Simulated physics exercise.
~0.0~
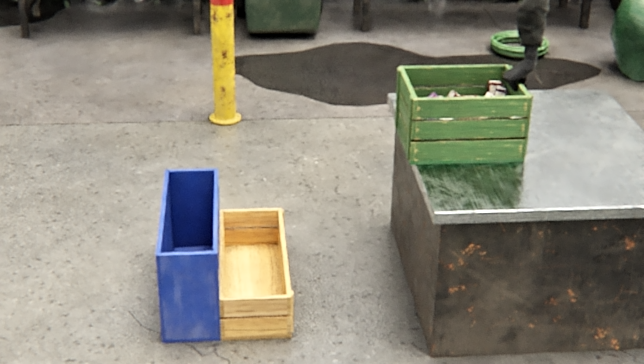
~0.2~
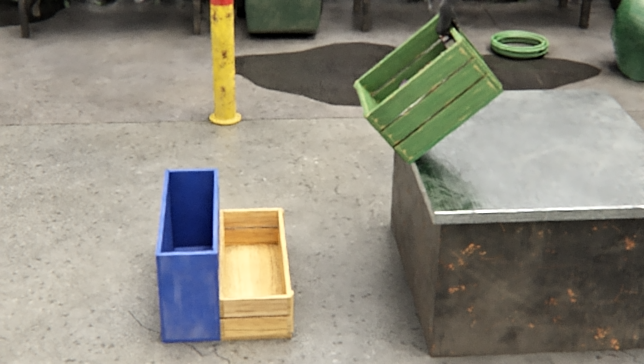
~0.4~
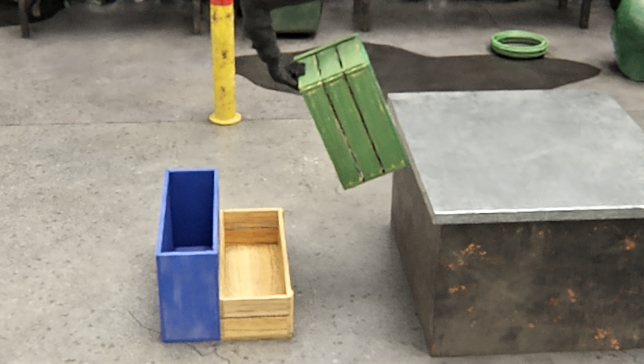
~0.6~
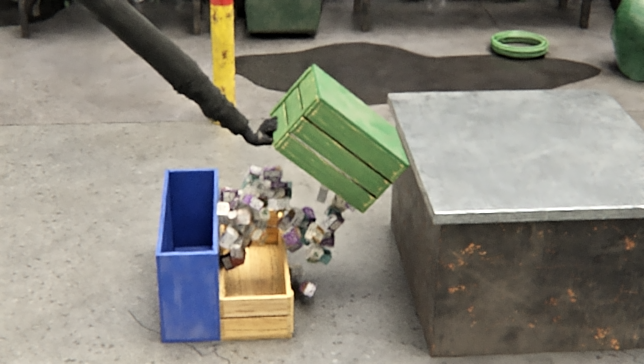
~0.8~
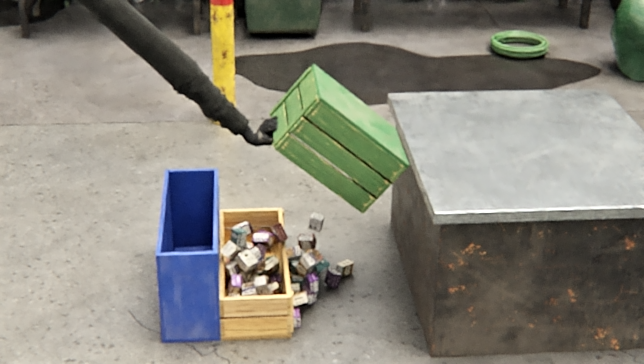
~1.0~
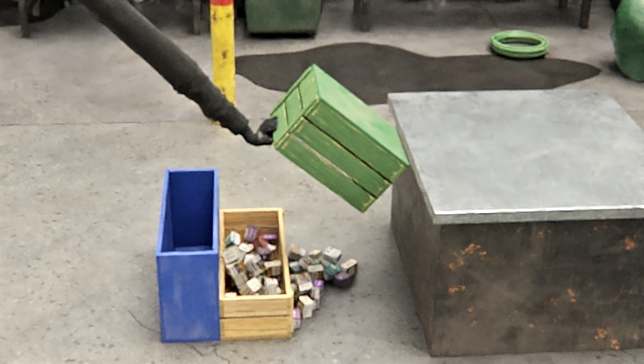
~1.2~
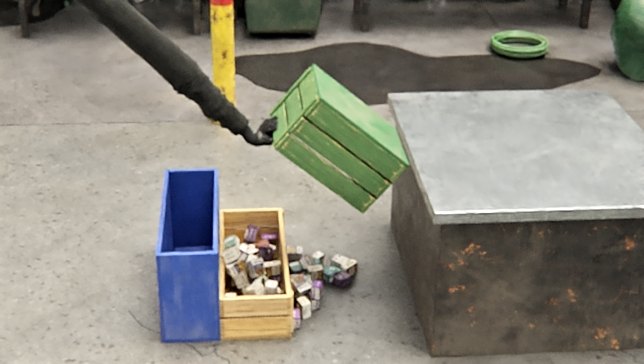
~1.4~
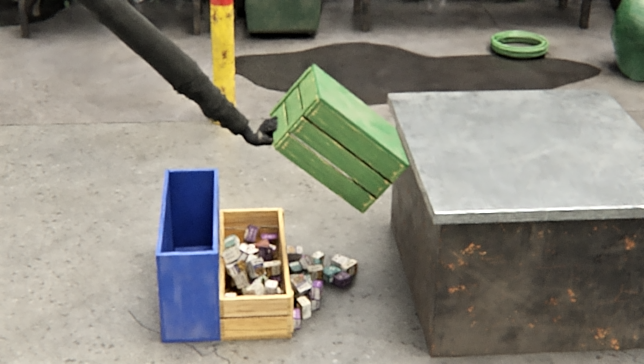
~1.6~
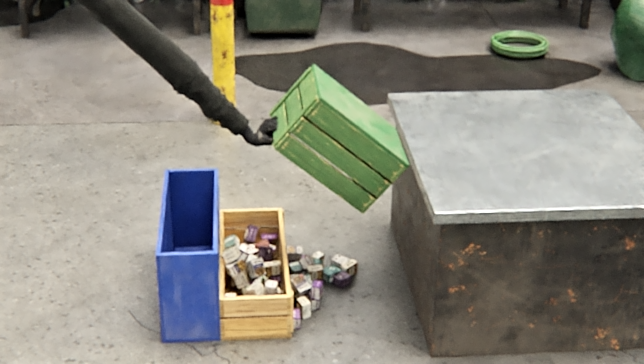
A green crate was lifted off a metal bench and tipped over by a dark-gloved arm, spilling small cartons downward. Many landed in the wooden tub, while others piled on the floor beside it, and the blue tub stayed empty.
